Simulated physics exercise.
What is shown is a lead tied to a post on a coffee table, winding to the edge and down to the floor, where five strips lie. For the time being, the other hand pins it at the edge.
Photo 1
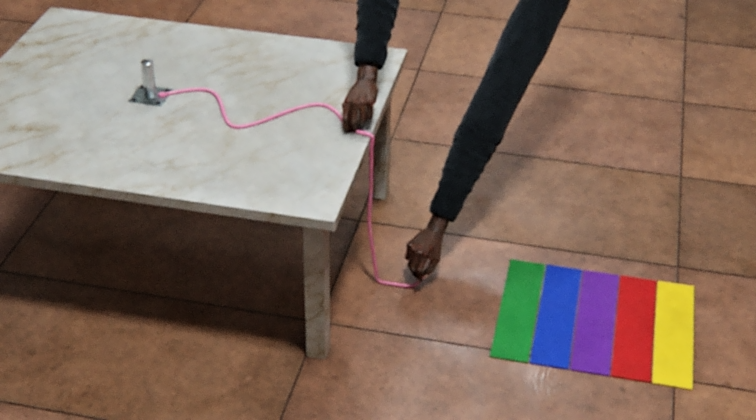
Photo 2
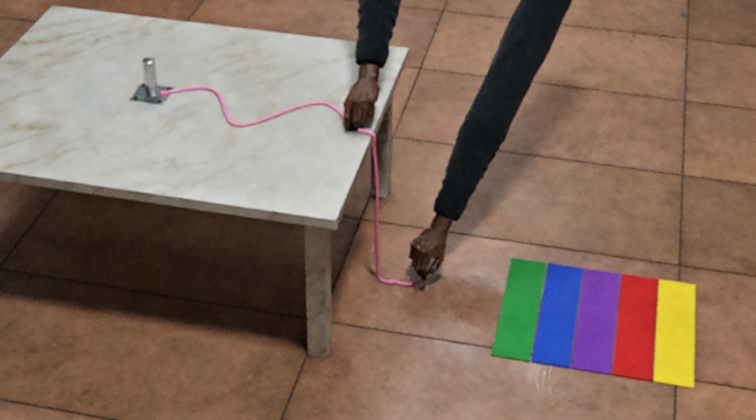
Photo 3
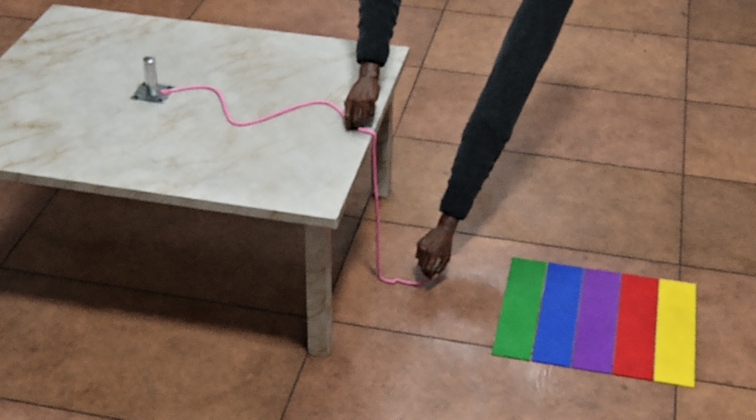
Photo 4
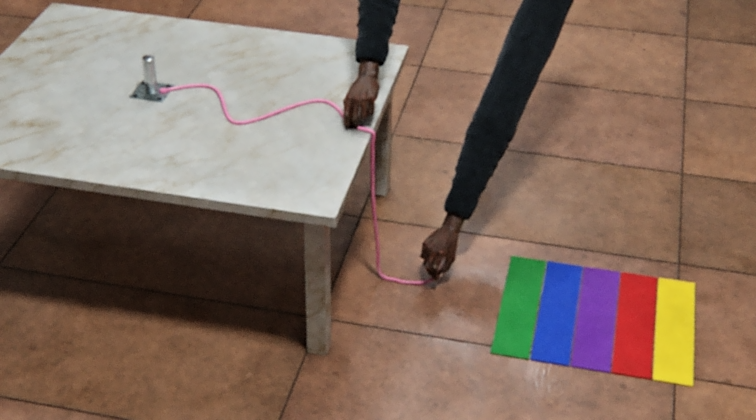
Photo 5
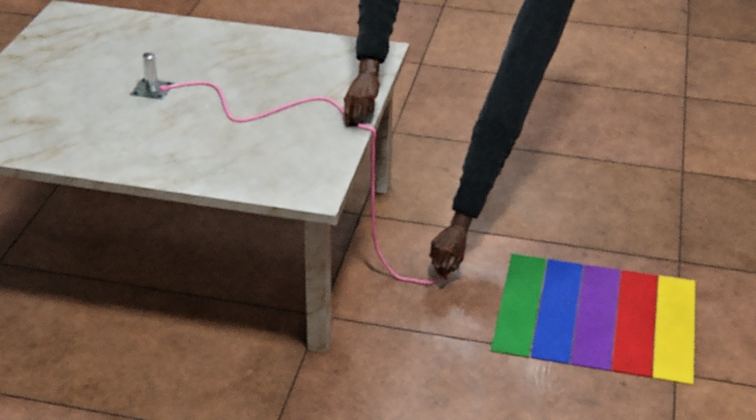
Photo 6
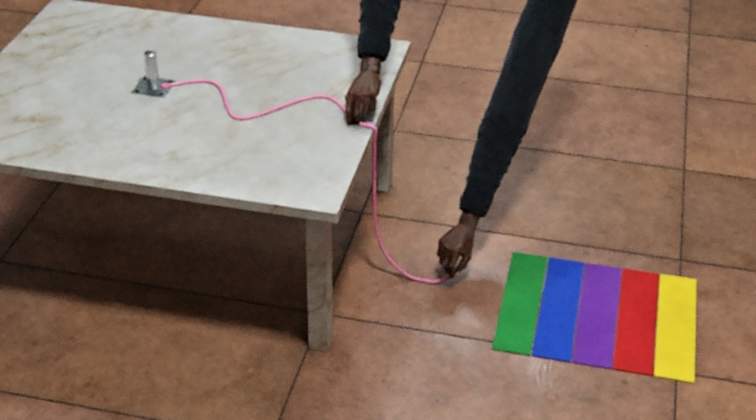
A dark-skinned hand in a black sleeve slides slowly rightward just above the floor, drawing the loose end of a pink cord a short way toward five strips coloured green, blue, purple, red and yellow. The other hand stays still, pinning the cord at the right edge of a pale marble-look coffee table, where it winds from a metal post. The view looks down on brown floor tiles, barely shifting.
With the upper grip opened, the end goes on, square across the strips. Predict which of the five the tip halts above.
I expect it over the red strip.
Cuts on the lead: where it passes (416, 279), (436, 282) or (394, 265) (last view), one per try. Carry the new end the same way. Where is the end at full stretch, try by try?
Try 1: (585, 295); try 2: (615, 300); try 3: (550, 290).
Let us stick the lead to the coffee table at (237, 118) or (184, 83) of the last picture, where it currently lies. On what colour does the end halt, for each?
Purple; red.
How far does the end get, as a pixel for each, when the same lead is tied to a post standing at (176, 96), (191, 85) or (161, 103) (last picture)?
The three places are (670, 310), (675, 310) and (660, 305), in that order.
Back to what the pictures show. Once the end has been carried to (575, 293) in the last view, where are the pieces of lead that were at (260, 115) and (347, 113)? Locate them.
The two spots arrive at (304, 112) and (383, 161).
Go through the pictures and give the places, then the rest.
The first picture shows end (422, 277); green (512, 341); blue (552, 347); purple (592, 353); red (632, 360); yellow (673, 366).
The second picture shows end (426, 276); lead through (198, 88) (234, 125) (309, 104) (363, 131) (377, 199) (378, 267).
The third picture shows end (433, 276).
The fourth picture shows end (438, 276); lead through (198, 86) (234, 122) (308, 102) (363, 129) (373, 196) (378, 265).
The fifth picture shows end (446, 275).
The sixth picture shows end (454, 274); lead through (199, 81) (236, 118) (310, 98) (364, 125) (374, 192) (391, 261).
Early on, end near (575, 293); over blue.
Midway, end near (614, 299); over purple.
At the end of the slack, end near (638, 303); over red. It gets as far as the red strip.
